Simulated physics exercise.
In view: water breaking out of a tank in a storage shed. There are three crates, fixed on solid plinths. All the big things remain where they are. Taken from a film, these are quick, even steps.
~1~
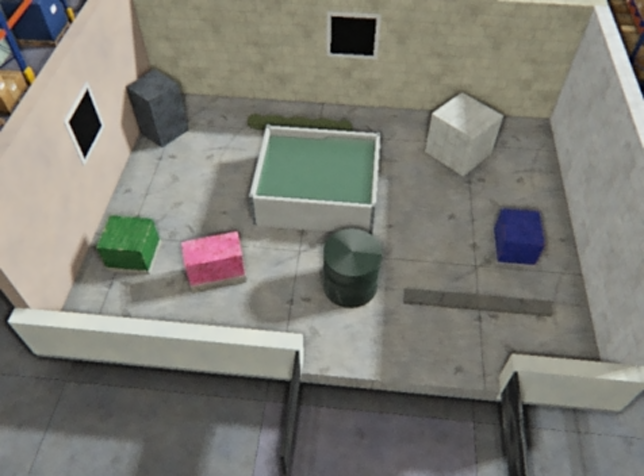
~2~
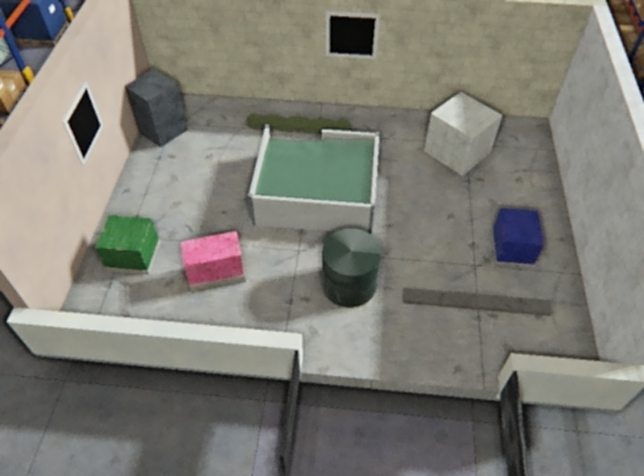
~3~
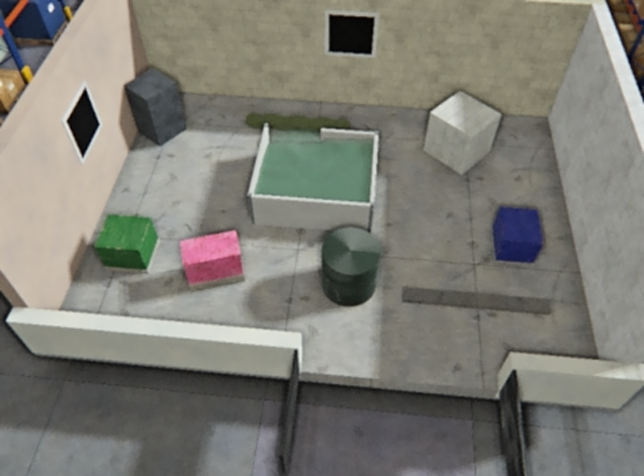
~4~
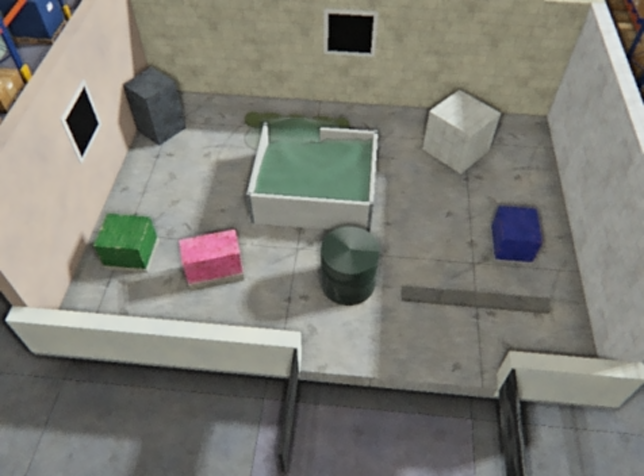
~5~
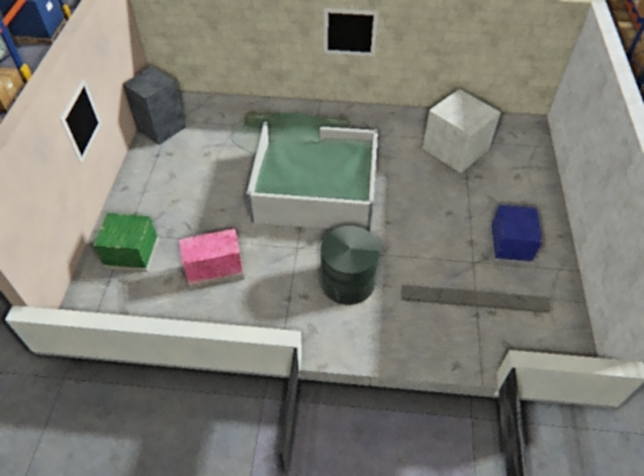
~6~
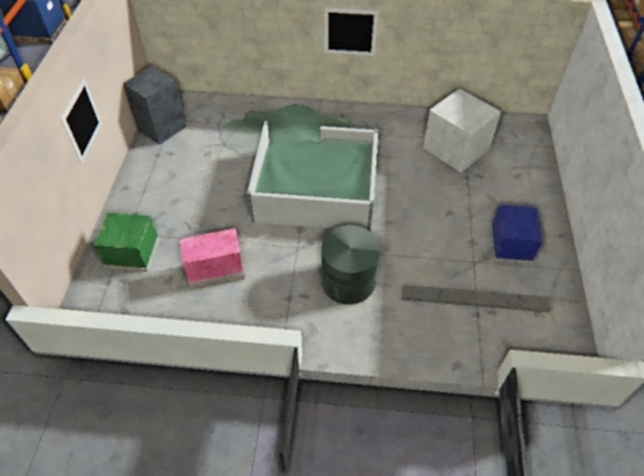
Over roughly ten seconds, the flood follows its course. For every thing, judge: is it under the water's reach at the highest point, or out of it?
The pink crate will not be touched. The blue crate will be touched. The green crate will be touched.
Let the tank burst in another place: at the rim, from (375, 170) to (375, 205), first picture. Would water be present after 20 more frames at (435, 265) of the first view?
Looking at that point, I'd call it drenched.
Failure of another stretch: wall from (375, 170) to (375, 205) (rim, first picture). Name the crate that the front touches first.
That would be the blue one.
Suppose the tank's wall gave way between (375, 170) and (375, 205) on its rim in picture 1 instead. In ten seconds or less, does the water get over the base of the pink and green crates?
Pink stays untouched; green stays untouched.
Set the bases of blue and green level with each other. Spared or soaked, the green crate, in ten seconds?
Note: Green crate is flooded.
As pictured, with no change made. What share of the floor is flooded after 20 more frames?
That should be about 45 %.
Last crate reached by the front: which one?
Should be the pink one.
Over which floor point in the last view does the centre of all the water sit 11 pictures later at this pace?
The centre of mass sits at about (297, 155).
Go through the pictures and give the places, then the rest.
The first picture shows still water in the tank at (318, 167).
In the second picture, water pours out on the tank's far side and has run to a hidden place.
In the third picture, water pours out on the tank's far side and has run to a hidden place.
In the fourth picture, the front is at a hidden place, out from the gap on the tank's far side.
In the fifth picture, the front is at a hidden place, out from the gap on the tank's far side.
In the sixth picture, water pours out on the tank's far side and has run to (223, 122).
A moment on, water covers 25 % of the floor; the pink crate not reached, the blue crate not reached, the green crate not reached.
Next, water covers 30 % of the floor; the pink crate not reached, the blue crate not reached, the green crate not reached.
Then, water covers 45 % of the floor; the pink crate not reached, the blue crate water round its plinth, the green crate water round its plinth.
Later, water covers 65 % of the floor; the pink crate water round its plinth, the blue crate water round its plinth, the green crate water round its plinth.
In the end, water covers 90 % of the floor; the pink crate stayed above the water, the blue crate was topped, the green crate was topped.
